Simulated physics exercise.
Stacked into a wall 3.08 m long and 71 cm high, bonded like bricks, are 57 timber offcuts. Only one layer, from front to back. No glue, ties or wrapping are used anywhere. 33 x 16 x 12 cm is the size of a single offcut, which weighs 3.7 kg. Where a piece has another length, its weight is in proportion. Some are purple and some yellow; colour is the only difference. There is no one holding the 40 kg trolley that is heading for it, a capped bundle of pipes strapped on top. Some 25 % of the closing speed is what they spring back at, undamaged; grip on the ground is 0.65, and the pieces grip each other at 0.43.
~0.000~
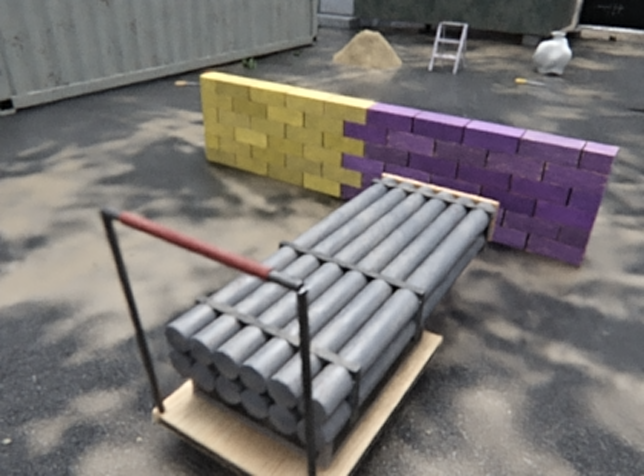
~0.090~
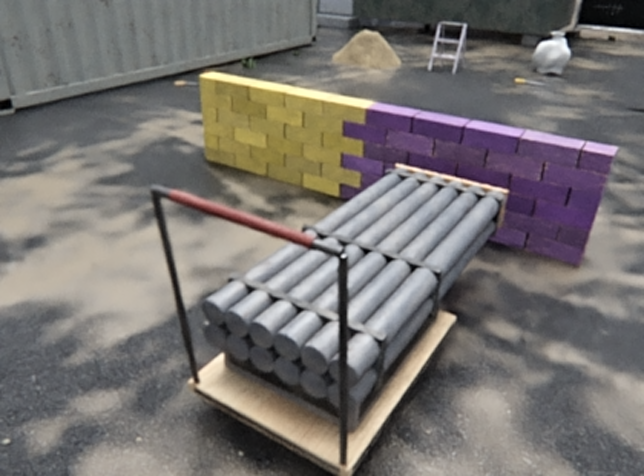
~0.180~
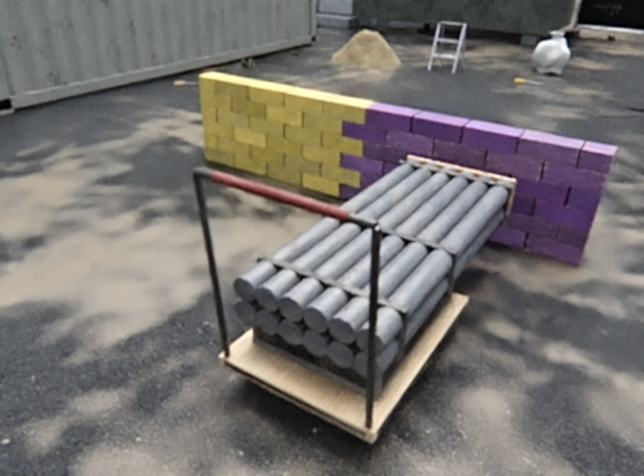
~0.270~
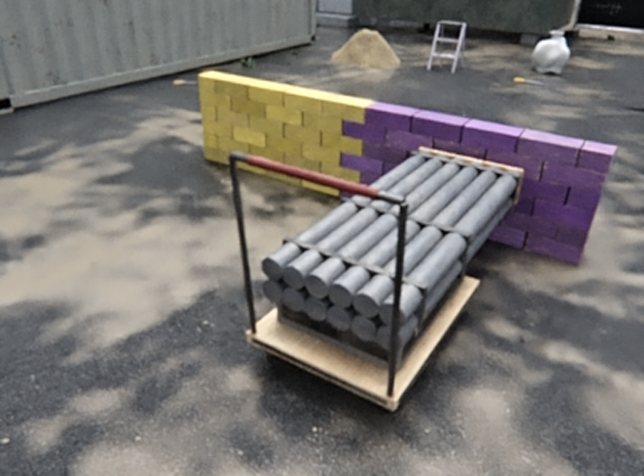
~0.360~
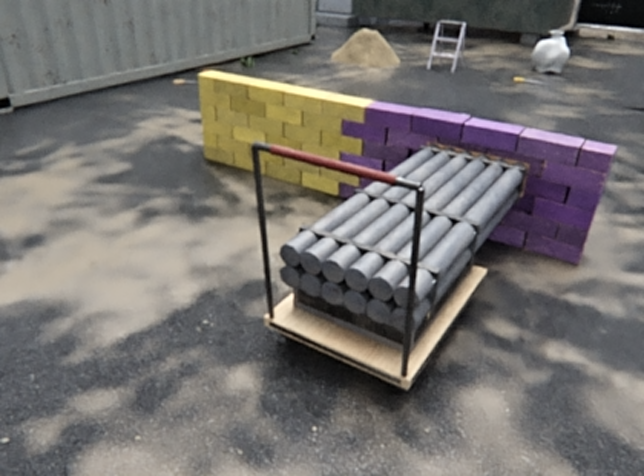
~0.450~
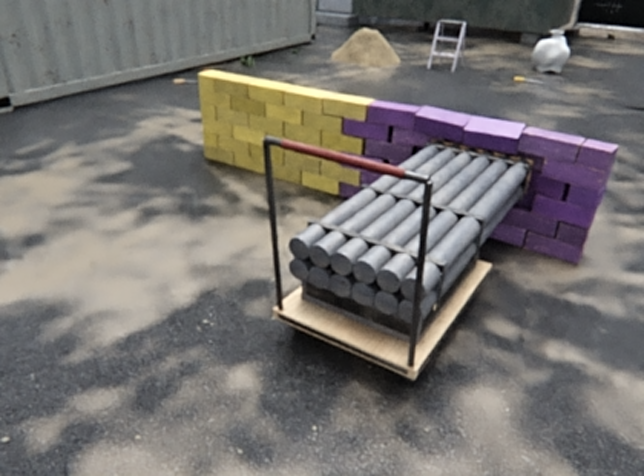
A wall of yellow and purple blocks stood on the pavement as a trolley loaded with grey cylinders rolled up to its purple side and pushed in, shifting some of the purple blocks.
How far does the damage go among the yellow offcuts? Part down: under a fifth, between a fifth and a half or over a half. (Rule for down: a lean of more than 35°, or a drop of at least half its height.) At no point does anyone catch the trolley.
Tally: Short of a fifth.
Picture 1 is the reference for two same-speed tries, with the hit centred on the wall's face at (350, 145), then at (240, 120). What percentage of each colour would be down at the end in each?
Down by colour - purple: 40%, then 0%; yellow: 30%, then 60%.
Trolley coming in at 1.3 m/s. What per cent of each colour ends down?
You'd end up with purple at 80 per cent down and yellow at 0 per cent.
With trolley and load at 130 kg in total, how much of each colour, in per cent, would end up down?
In that case purple comes to 60 and yellow to 0 percent.
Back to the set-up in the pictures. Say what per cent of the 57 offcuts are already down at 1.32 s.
It's 35 percent at that point.
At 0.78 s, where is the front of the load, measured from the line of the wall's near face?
It has gone roughly 25 centimetres beyond.
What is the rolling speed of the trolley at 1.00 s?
Speed: Around 0.3 m/s.
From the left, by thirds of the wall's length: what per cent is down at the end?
Per cent - left 0, middle 40, right 70.
After 0.58 s, load 17 cm past the wall's line, still rolling; none of the 27 yellow offcuts down (0 of 57 in all colours); top yellow offcut unmoved; top purple offcut 11° from how it stood.
After 0.78 s, load 24 cm past the wall's line, still rolling; none of the 27 yellow offcuts down (8 of 57 in all colours); top yellow offcut unmoved; top purple offcut 30° from how it stood.
After 1.00 s, load 32 cm past the wall's line, still rolling; 1 of the 27 yellow offcuts down (19 of 57 in all colours); top yellow offcut unmoved; top purple offcut 71° from how it stood, 29 cm lower.
After 1.32 s, load 41 cm past the wall's line, still rolling; 1 of the 27 yellow offcuts down (20 of 57 in all colours); top yellow offcut unmoved; top purple offcut on its side.
In the end (2.6 s), load 57 cm past the wall's line, stopped; 1 of the 27 yellow offcuts down (20 of 57 in all colours); top yellow offcut unmoved; top purple offcut 60 cm lower. That is 4 per cent. From the last view, middles, top yellow offcut near (237, 86), top purple offcut near (384, 139).
